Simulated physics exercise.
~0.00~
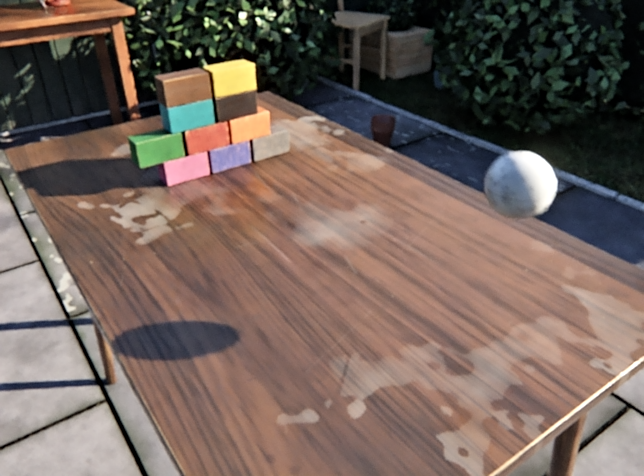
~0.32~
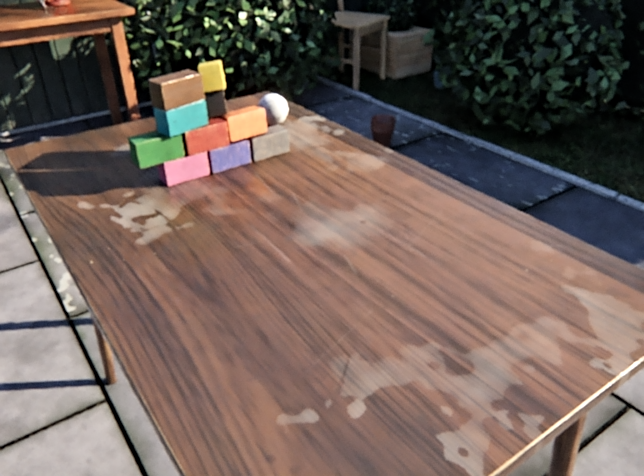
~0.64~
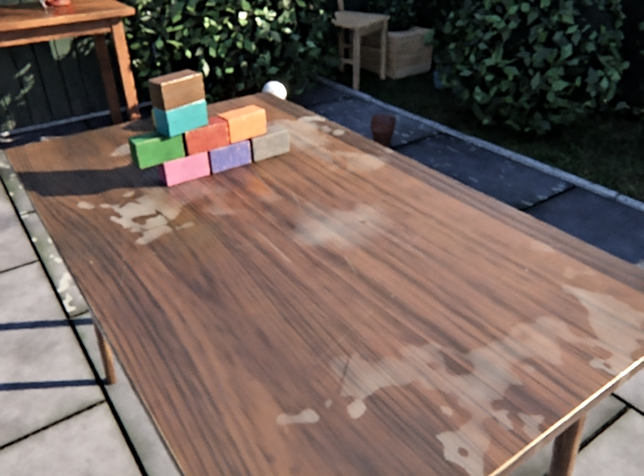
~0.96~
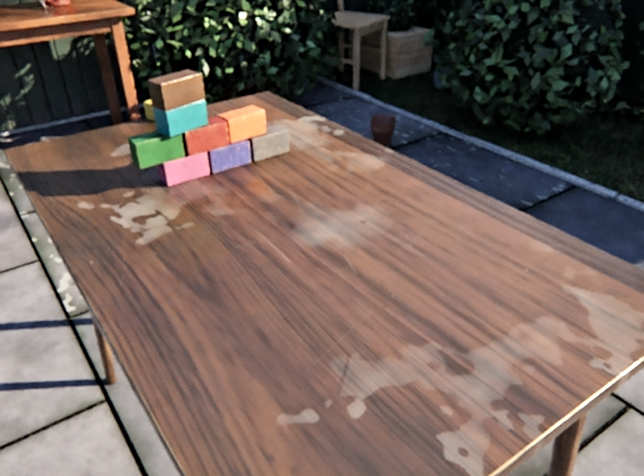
A white ball flies into the block pile, knocking the yellow and black blocks off the stack.
